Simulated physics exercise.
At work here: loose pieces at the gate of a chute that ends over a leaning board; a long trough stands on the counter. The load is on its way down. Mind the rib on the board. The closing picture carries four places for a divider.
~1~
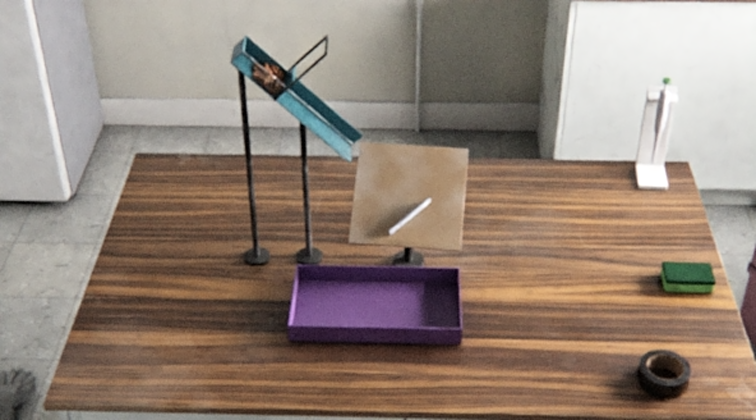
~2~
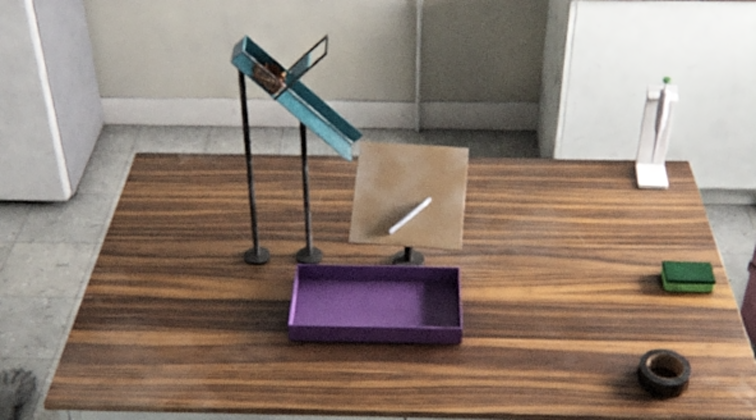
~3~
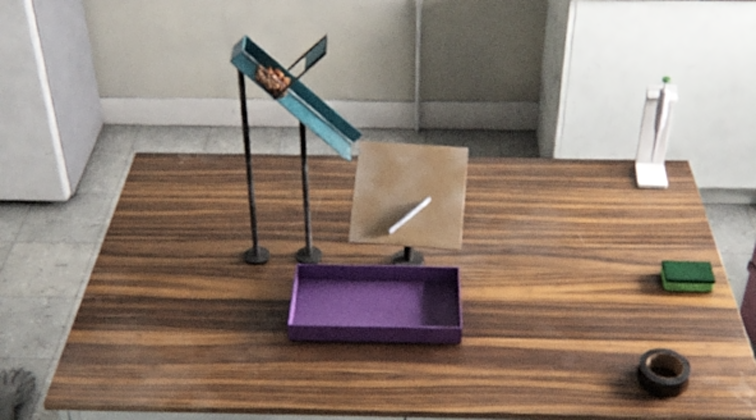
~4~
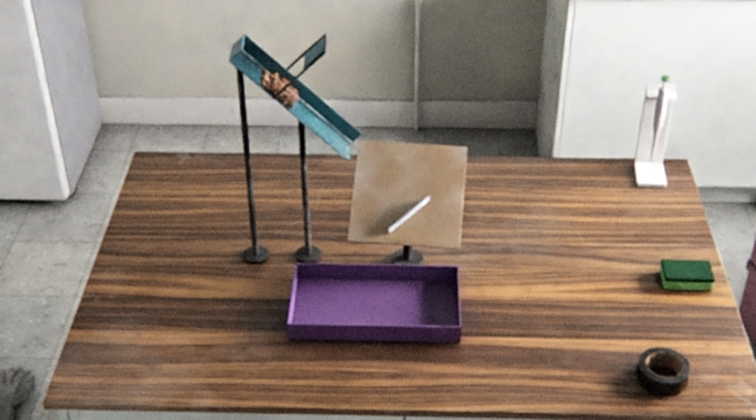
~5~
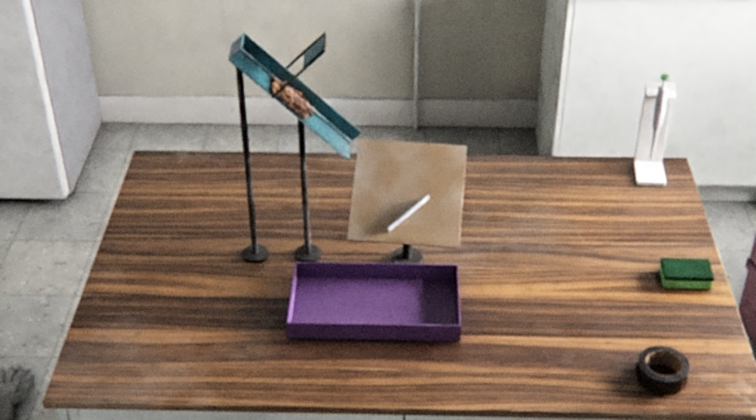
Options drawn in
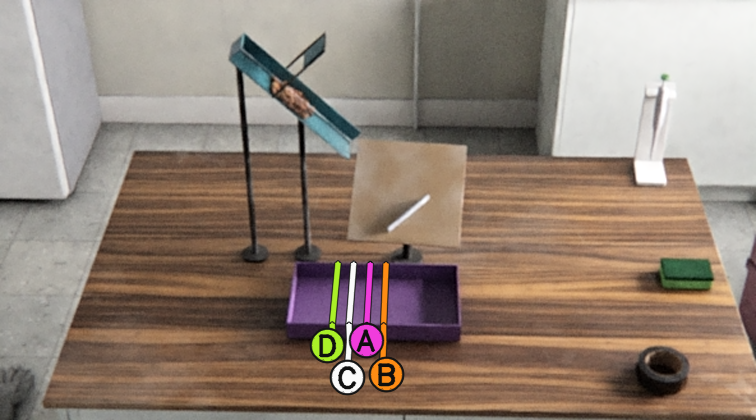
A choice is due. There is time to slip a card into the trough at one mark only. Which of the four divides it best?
A is best.
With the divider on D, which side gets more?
More lands on the right.
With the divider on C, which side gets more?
Right.
On the marked copy, line A crosses the front rim at (366, 324); line B crosses the front rim at (383, 324); line C crosses the front rim at (349, 324); line D crosses the front rim at (332, 323).
With A, of what is caught, about a third on the left of the divider, about two thirds on the right.
With B, of what is caught, nearly all on the left of the divider, a small part on the right.
With C, of what is caught, a small part on the left of the divider, nearly all on the right.
With D, of what is caught, a stray few on the left of the divider, nearly all on the right.
